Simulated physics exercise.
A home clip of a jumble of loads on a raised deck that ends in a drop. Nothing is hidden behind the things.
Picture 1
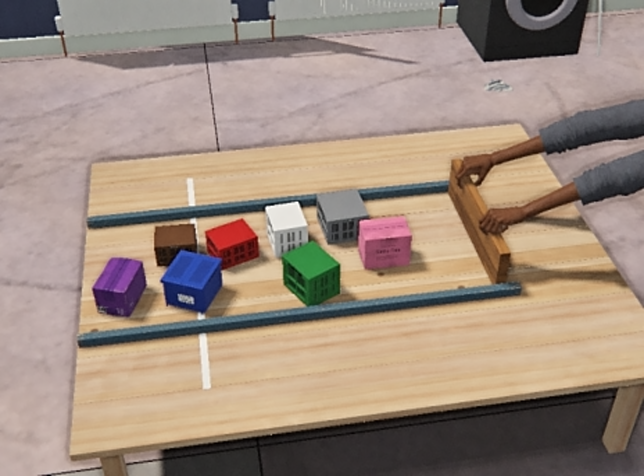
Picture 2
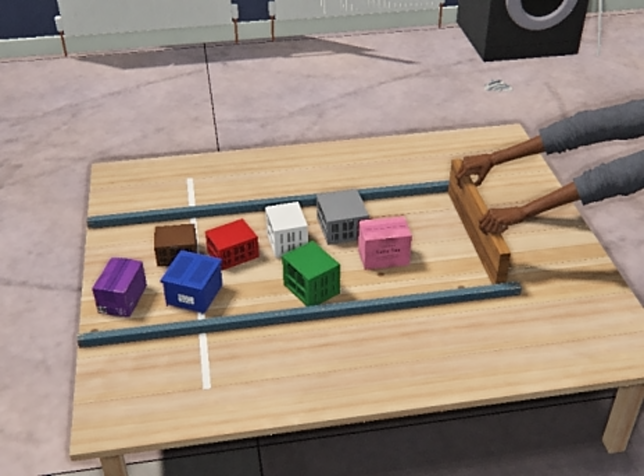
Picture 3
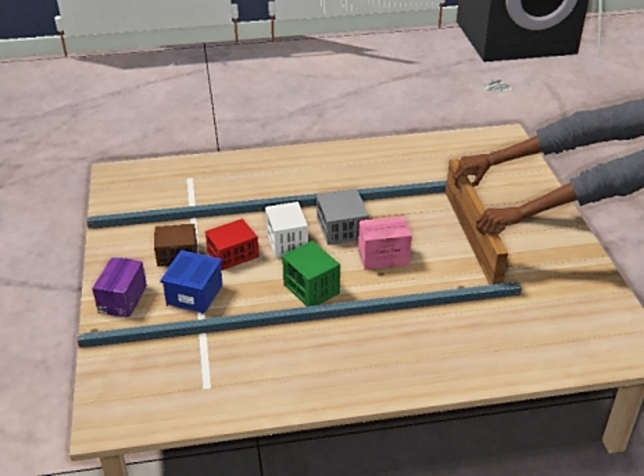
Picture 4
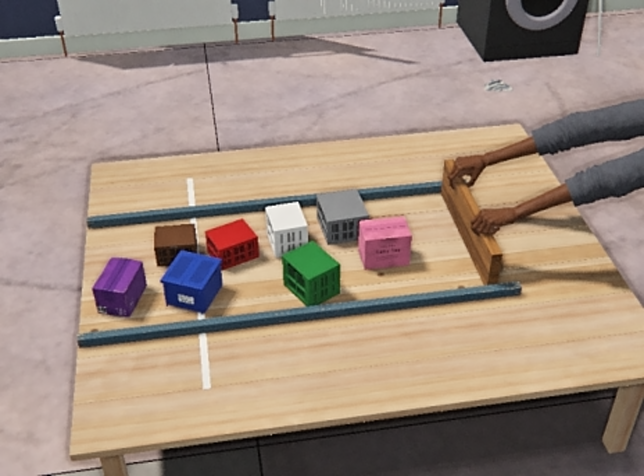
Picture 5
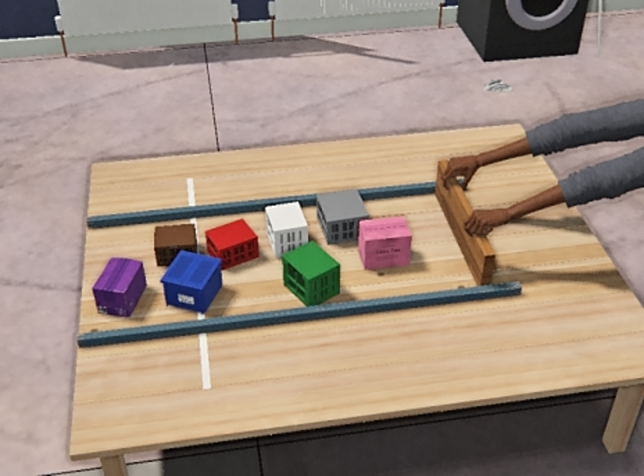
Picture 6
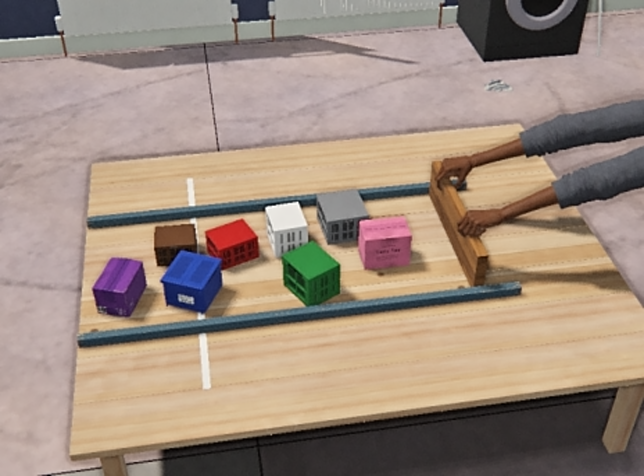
A wooden plank, held by two hands reaching in from the right, slides slightly left between two blue rails on a wooden table, while eight colourful boxes and crates remain still, some near a white tape line.
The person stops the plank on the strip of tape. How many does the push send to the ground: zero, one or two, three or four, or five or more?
Outcome: The number that fall off is one or two.
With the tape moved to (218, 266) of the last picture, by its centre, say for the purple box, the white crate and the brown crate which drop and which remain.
The purple box does not fall; the white crate survives; the brown crate tumbles off.
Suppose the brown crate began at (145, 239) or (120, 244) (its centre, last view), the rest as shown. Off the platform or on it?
In turn it holds on; is lost.
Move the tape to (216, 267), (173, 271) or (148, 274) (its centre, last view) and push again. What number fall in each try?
The counts: 1, 3 and 4.
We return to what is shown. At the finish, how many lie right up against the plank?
In contact: 3.
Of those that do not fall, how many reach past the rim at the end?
2 of them.
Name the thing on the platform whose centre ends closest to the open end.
It is the purple box.
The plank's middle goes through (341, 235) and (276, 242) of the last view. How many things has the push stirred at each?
At the one place 4, at the other 6.
Soon after, none off yet; purple box at rest near (120, 287); brown crate at rest near (176, 245); blue tote at rest near (193, 282).
In the end, the number that fall off is one or two; gone, brown crate.
